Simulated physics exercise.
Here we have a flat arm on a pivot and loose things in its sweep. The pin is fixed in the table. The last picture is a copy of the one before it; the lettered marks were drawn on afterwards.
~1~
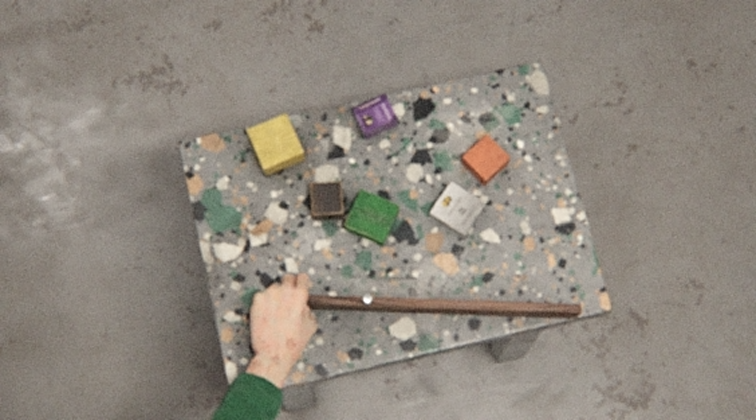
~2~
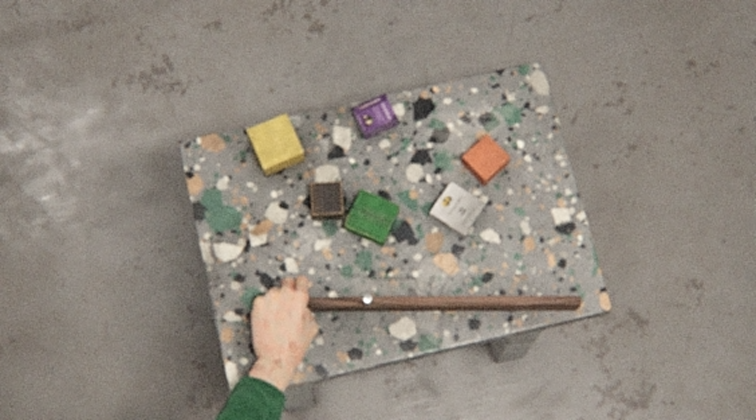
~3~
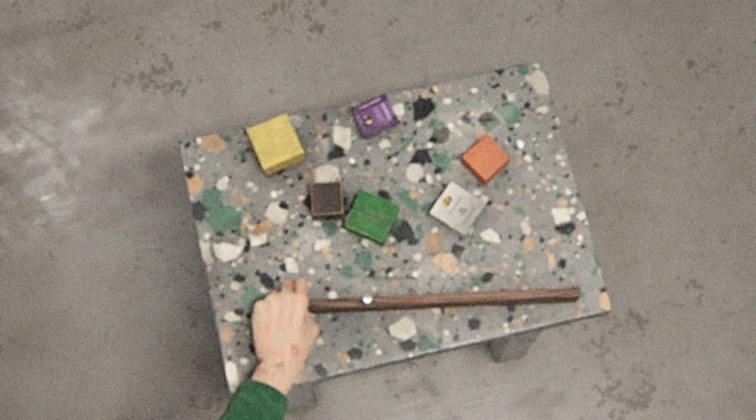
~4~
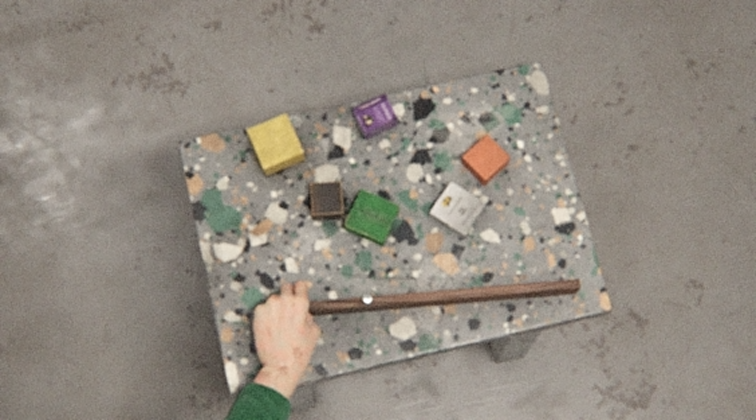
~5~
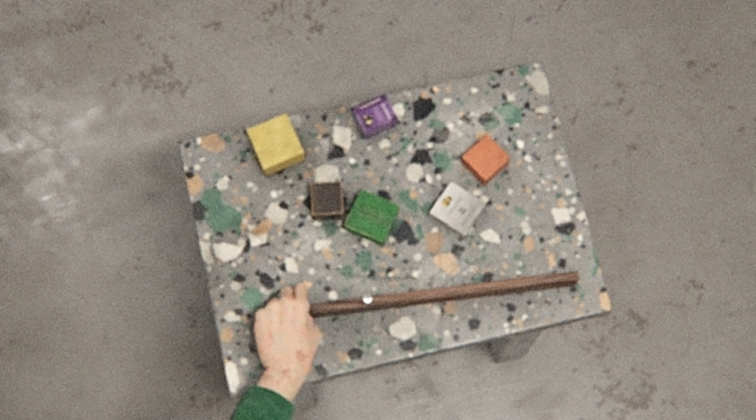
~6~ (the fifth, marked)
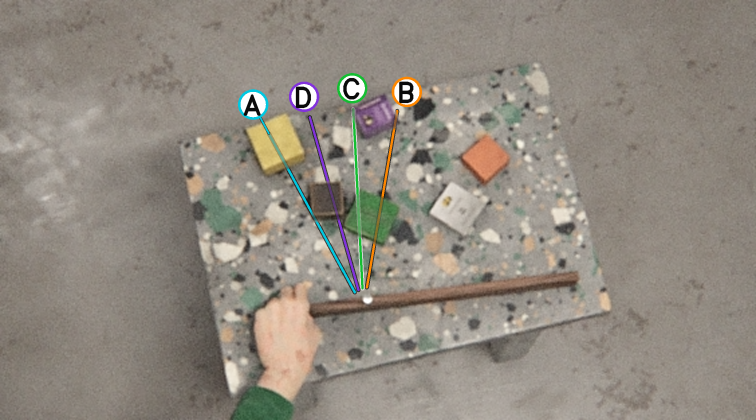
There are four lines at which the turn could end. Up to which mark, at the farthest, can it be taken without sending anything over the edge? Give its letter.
Stop at B.
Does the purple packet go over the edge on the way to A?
Yes.
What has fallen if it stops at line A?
It is the purple packet.
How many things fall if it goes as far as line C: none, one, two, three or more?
In all, one.
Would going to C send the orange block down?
No.
On the marked copy, A at (311, 212); B at (382, 197); C at (358, 197); D at (334, 202).
Taking B. A third of the way, arm (459, 241); purple packet (375, 117); yellow block (276, 145).
Two thirds of the way, arm (421, 207); orange block (440, 133); white packet (412, 177).
When it is over, arm (386, 195); purple packet (339, 111); orange block (378, 119); nothing has fallen.
As for the rest, A drops the purple packet; C drops the purple packet; D drops the purple packet.
